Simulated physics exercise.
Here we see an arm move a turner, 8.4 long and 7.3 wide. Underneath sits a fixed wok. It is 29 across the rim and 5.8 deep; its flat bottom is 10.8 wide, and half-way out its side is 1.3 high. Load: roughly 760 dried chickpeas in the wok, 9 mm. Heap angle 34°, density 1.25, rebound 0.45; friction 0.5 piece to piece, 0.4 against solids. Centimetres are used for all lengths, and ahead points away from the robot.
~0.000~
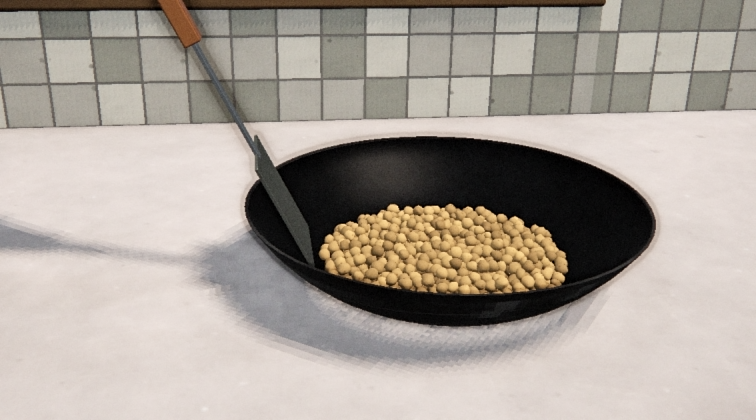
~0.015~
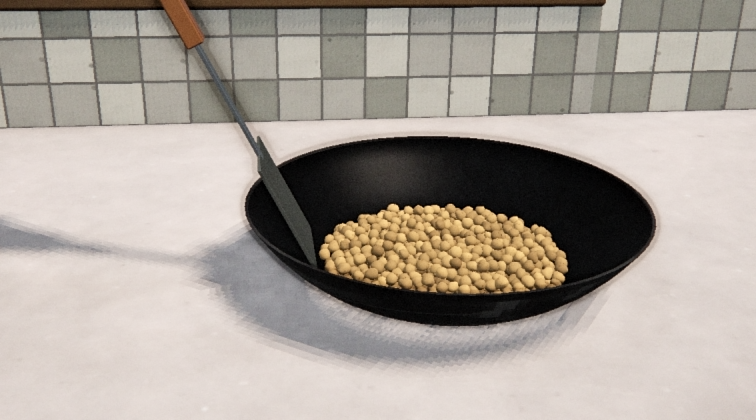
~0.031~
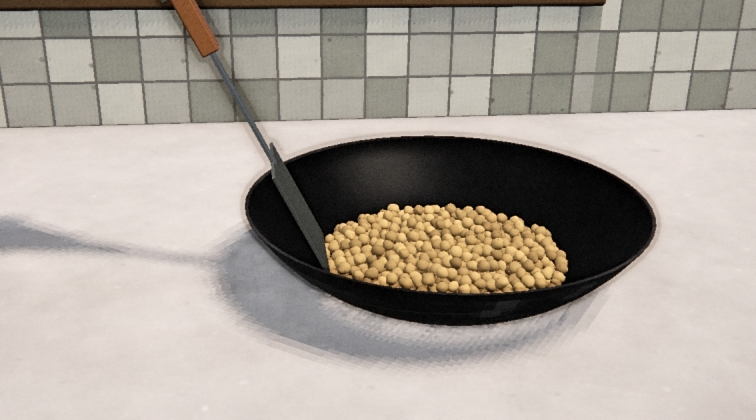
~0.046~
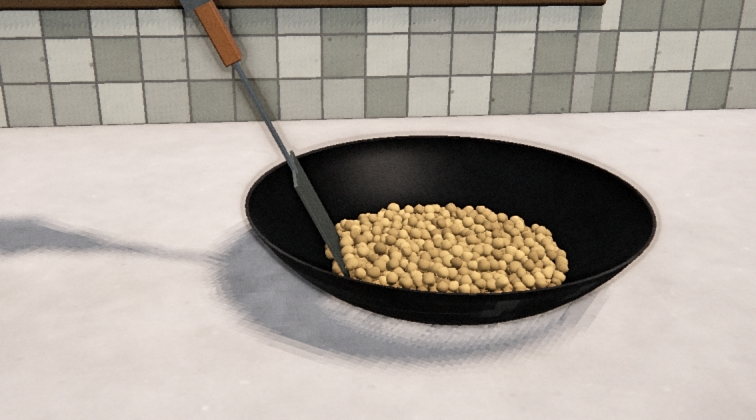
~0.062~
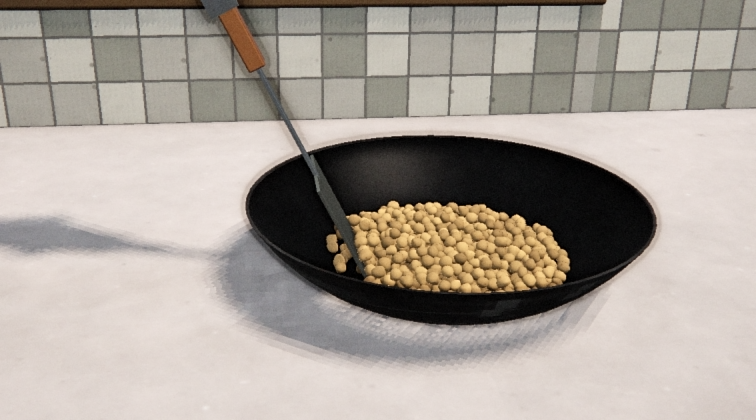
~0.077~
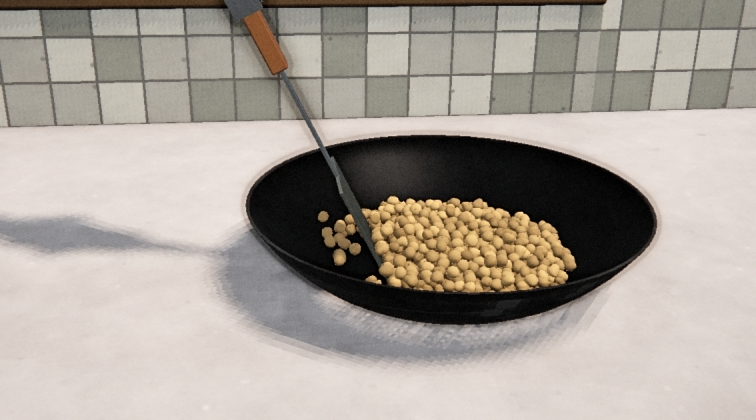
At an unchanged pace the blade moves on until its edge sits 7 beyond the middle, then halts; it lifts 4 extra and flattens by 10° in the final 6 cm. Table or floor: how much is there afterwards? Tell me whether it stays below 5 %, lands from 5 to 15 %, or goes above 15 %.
It lands from 5 to 15 %.
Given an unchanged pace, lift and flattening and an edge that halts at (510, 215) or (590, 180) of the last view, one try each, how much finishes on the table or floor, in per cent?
0 % and 20 %.
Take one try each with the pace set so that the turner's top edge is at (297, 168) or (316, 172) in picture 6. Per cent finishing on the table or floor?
Try one roughly 0 per cent; try two roughly 0 per cent.
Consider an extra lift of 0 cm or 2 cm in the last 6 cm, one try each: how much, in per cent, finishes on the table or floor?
Result, in order: Approx. 0 % and 0 %.
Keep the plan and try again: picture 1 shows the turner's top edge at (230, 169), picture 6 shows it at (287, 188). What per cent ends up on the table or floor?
I'd put it at roughly 0 per cent.
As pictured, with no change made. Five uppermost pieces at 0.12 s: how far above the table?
They are near 6 cm up.
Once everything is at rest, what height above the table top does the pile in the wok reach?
About 5.5 centimetres.
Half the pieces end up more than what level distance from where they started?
Level distance of roughly 4 cm.
After 0.12 s, sloping 64°, highest piece 9 above the table; 759 in the wok.
After 0.16 s, sloping 60°, highest piece 12 above the table; 758 in the wok, 1 on the blade or in flight.
After 0.38 s, sloping 54°, highest piece 6 above the table; 696 in the wok, 52 on the table or floor, 11 on the blade or in flight.
After 1.43 s, sloping 54°, highest piece 5 above the table; 696 in the wok, 63 on the table or floor.
In the end, 696 in the wok, 63 on the table or floor. That is 8 % on the table or floor.
